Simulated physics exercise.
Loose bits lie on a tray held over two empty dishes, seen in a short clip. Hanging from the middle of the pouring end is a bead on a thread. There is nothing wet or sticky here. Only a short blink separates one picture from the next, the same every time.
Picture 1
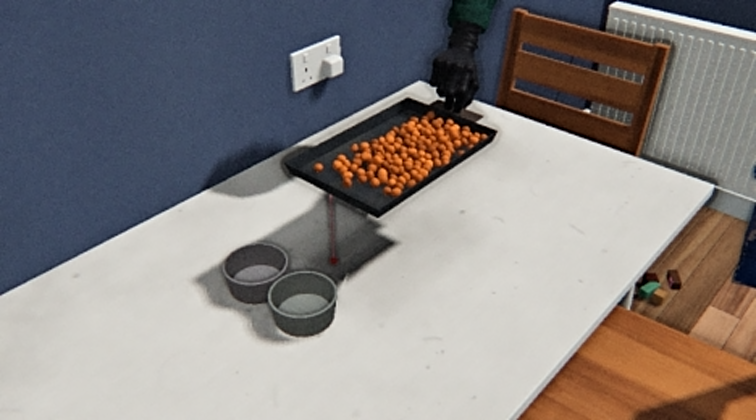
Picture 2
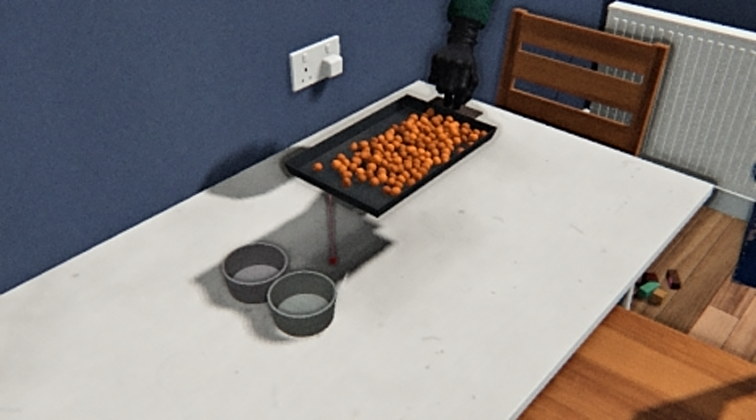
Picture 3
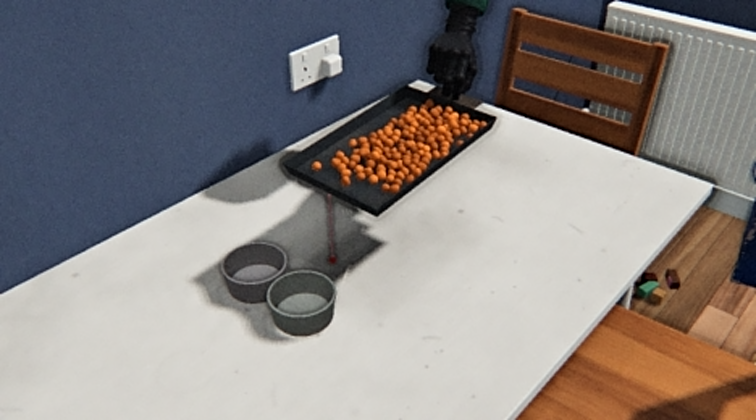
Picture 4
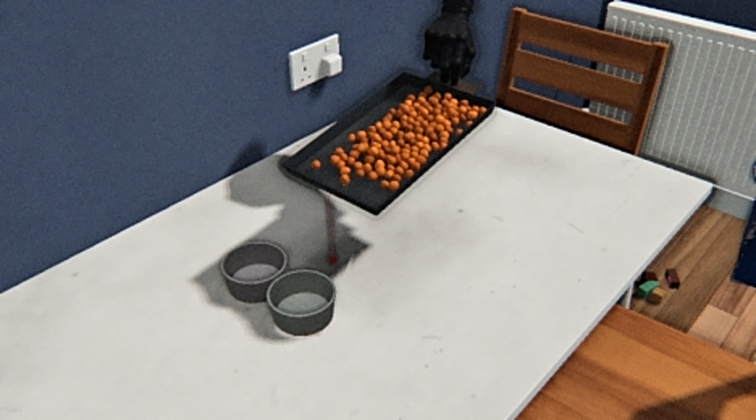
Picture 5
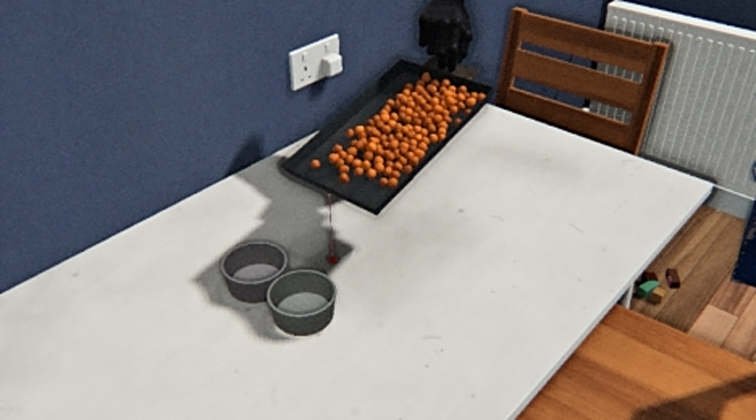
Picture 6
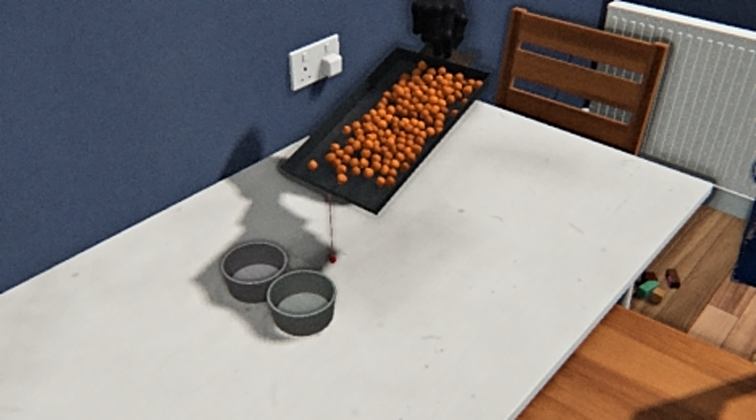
A black tray of small orange balls hung over a white table near two empty grey dishes, and a dark gloved hand slowly raised its far end, leaving it tilted toward the dishes.
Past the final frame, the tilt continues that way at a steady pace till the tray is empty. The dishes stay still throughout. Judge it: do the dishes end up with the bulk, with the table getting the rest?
I expect the catch to be a majority.
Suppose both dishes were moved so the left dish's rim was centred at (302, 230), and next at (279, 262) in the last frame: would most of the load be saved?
At place one a lesser share; at place two the greater share.
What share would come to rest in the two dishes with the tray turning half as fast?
About 70 per cent.
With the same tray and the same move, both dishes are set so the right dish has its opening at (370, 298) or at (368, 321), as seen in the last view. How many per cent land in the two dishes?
In the first position around 20 percent, in the second around 40 percent.
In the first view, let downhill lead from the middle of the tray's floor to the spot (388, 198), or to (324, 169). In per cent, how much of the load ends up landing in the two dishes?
The first try gives close to 10 percent; the next gives 40 percent.
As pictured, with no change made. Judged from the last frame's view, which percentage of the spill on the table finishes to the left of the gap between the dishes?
Around 30 %.
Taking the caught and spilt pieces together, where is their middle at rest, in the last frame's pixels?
Around (295, 306).
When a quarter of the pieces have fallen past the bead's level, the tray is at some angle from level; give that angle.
Angle: Close to 100°.
Soon, tray tipped steeply; nearly all on the tray; a stray few in the air.
A while on, tray tipped past a quarter turn; about a quarter on the tray; about a quarter in the right dish; a small part in the left dish; a small part outside both; about a third in the air.
Towards the end, tray tipped past a quarter turn; about half in the right dish; about a third in the left dish; about a quarter outside both.
Finally, tray tipped past a quarter turn; about half in the right dish; about a third in the left dish; about a quarter outside both.
